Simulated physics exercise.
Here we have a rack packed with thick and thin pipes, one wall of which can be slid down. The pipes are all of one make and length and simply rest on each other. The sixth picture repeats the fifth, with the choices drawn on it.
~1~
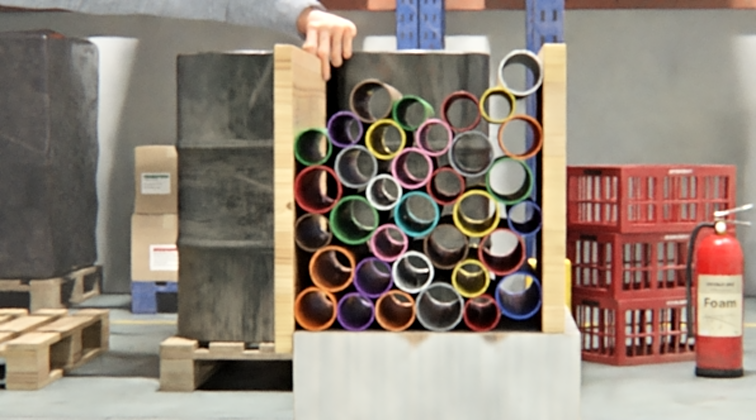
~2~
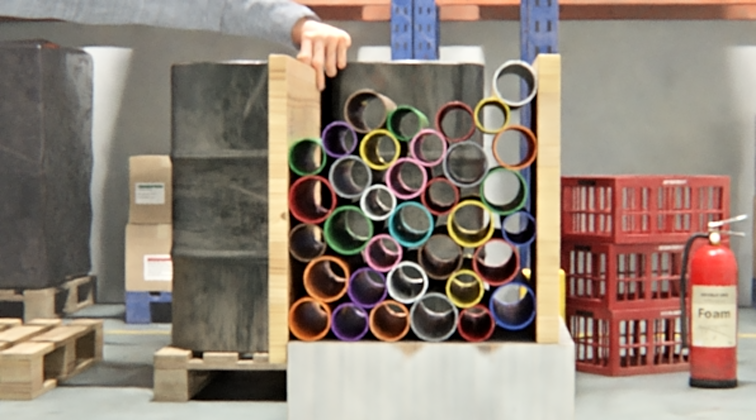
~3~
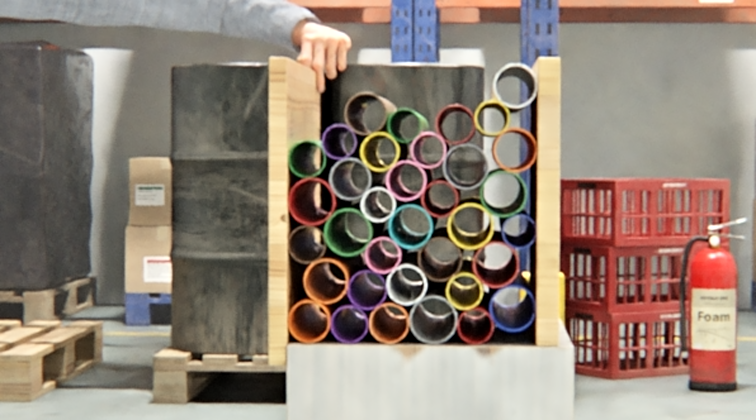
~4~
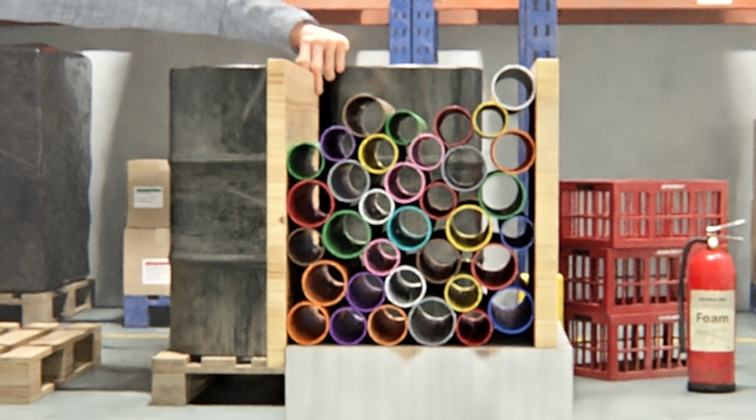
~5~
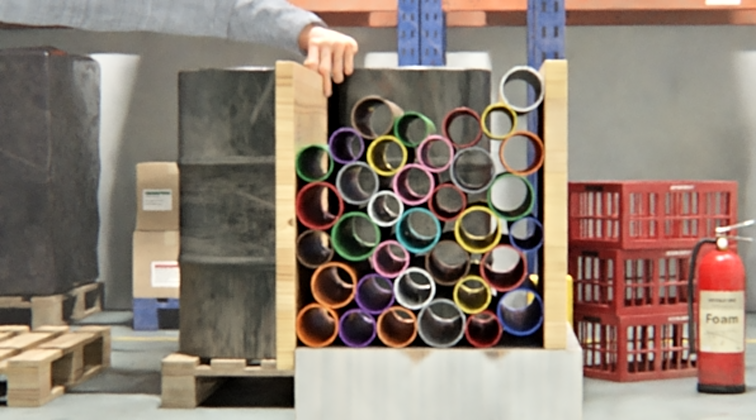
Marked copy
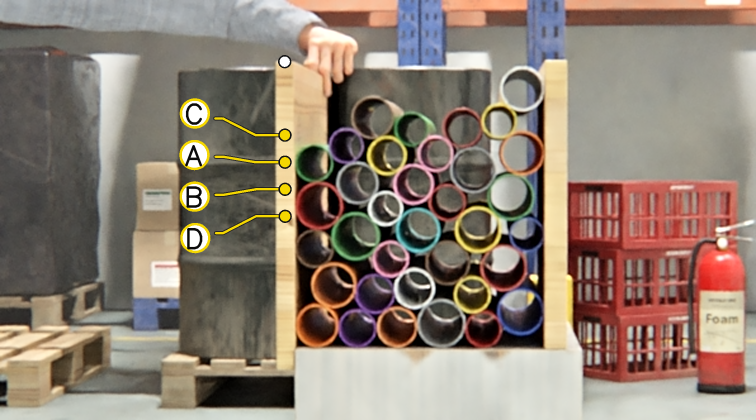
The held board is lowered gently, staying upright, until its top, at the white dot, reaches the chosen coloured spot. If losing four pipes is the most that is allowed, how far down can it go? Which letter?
D is the limit.
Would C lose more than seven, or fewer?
Fewer than seven.
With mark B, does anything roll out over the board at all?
At B: Yes.
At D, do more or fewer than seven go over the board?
Fewer than seven.
On the copy, A at (285, 162); B at (285, 189); C at (285, 135); D at (285, 216); the white dot at (285, 61).
On D. First, top of the board (295, 130).
Then, top of the board (295, 208).
Finally, top of the board (295, 216), three out over the board.
By contrast, A none out over the board; B three out over the board; C none out over the board.
